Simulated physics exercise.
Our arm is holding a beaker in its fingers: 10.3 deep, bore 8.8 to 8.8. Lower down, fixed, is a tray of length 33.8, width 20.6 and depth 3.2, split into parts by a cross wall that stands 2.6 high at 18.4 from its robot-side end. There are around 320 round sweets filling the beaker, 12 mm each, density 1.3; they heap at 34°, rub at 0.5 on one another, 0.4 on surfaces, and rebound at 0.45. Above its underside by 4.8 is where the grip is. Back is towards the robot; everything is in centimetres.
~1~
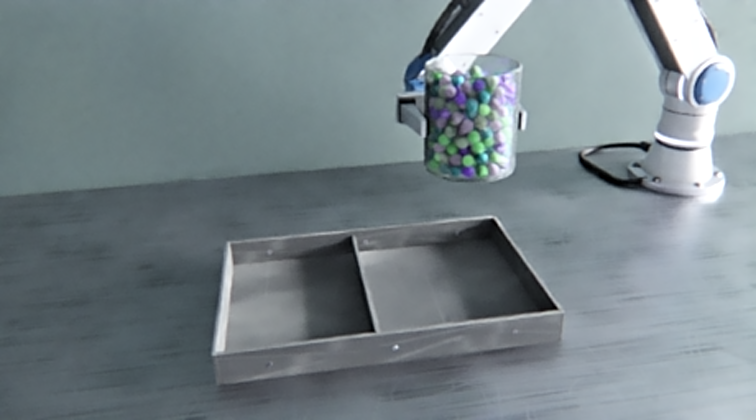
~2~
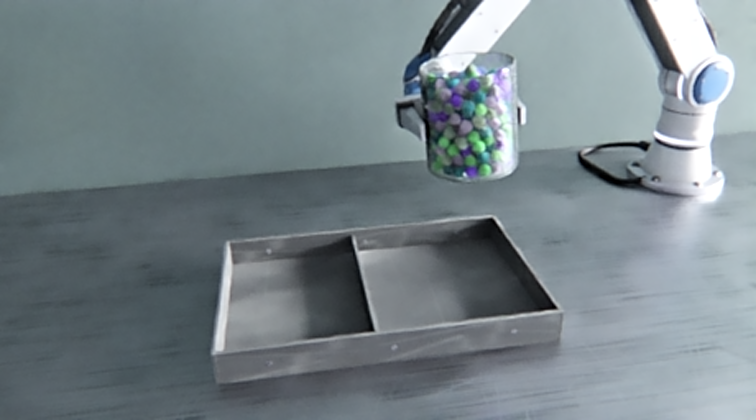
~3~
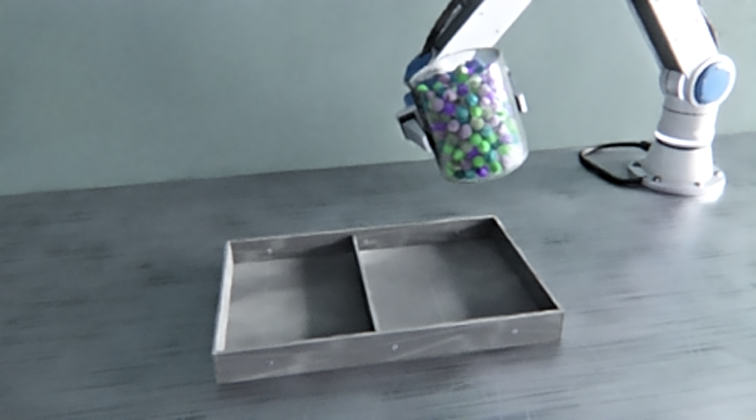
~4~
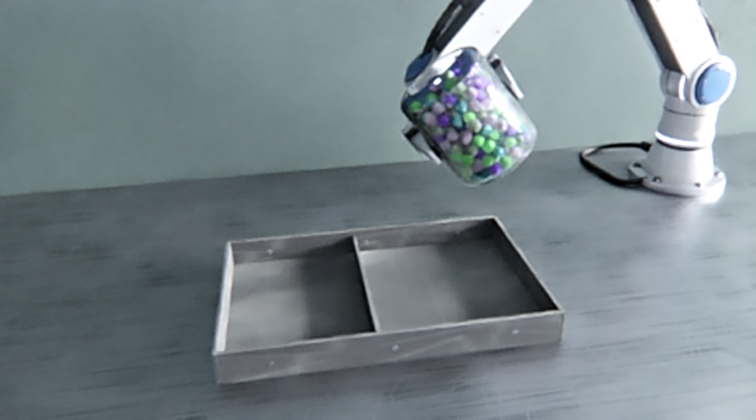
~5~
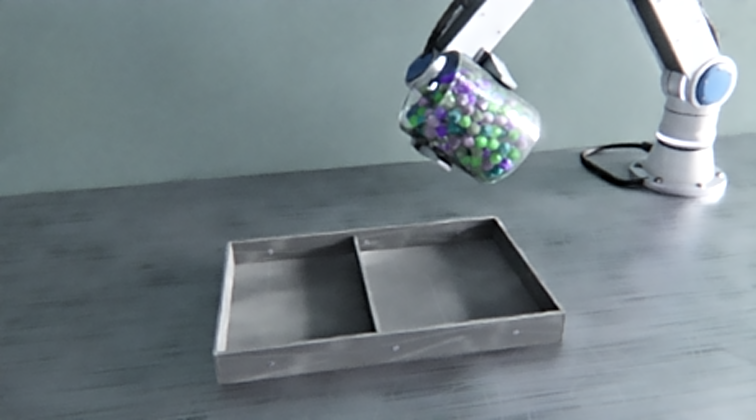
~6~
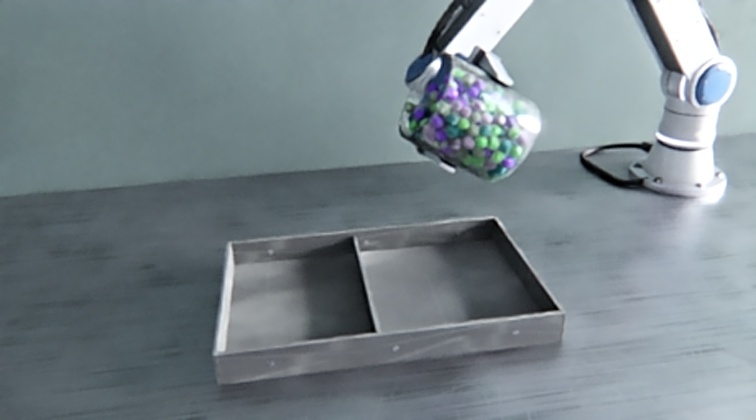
At first, a robot arm holds a clear beaker full of green, purple, teal and pale round sweets nearly upright above an empty, two-part grey tray. The arm then tips the beaker steadily to the left, slowing near a steep slant, while the sweets shift but remain inside.
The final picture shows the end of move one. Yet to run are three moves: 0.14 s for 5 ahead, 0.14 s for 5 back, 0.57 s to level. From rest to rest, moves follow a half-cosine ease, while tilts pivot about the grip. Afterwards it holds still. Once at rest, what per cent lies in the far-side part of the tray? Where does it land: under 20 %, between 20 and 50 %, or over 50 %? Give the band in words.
It falls in the band under 20 %.
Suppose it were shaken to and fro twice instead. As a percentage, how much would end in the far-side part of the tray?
About 15 %.
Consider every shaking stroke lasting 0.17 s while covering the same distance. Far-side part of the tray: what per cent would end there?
In that case it would be near 5 percent.
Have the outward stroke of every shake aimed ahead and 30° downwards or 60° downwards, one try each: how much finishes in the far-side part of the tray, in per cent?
Near 5 and 0 percent respectively.
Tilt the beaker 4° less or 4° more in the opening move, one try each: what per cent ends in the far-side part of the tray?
About 10 and 10 %.
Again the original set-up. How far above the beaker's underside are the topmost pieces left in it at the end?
Top of the fill: Near 10.5 cm.
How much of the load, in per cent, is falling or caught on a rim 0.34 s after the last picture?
Around 12 per cent of the load.
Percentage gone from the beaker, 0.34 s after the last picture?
About 15 per cent by then.
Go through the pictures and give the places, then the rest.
The beaker middle at (471, 118), level; upper third of the load around (473, 94), from x 435 to 510, top at y 70; 324 in the beaker, in the first frame.
The beaker middle at (470, 117), tilted 6° forward; upper third of the load around (474, 94), from x 430 to 510, top at y 70, in the second frame.
The beaker middle at (470, 118), tilted 20° forward; upper third of the load around (472, 95), from x 420 to 515, top at y 70, in the third frame.
The beaker middle at (469, 119), tilted 38° forward; upper third of the load around (468, 97), from x 415 to 525, top at y 70, in the fourth frame.
The beaker middle at (469, 120), tilted 52° forward; upper third of the load around (469, 99), from x 415 to 525, top at y 75, in the fifth frame.
The beaker middle at (469, 120), tilted 58° forward; upper third of the load around (471, 101), from x 410 to 525, top at y 75; 324 in the beaker, in the sixth frame.
Then, 0.34 s on, tilted 56° forward, highest piece 23 above the table; 276 in the beaker, 8 in the far-side part, 1 in the robot-side part, 39 in flight or on a rim.
Then, 0.68 s on, tilted 12° forward, highest piece 26 above the table; 276 in the beaker, 26 in the far-side part, 20 in the robot-side part, 2 on the table or floor.
Then, 1.05 s on, level, highest piece 26 above the table; 276 in the beaker, 26 in the far-side part, 20 in the robot-side part, 2 on the table or floor.
Then, 2.10 s on, level, highest piece 26 above the table; 276 in the beaker, 26 in the far-side part, 20 in the robot-side part, 2 on the table or floor.
In the end, 276 in the beaker, 26 in the far-side part, 20 in the robot-side part, 2 on the table or floor. That is 8 % in the far-side part of the tray.
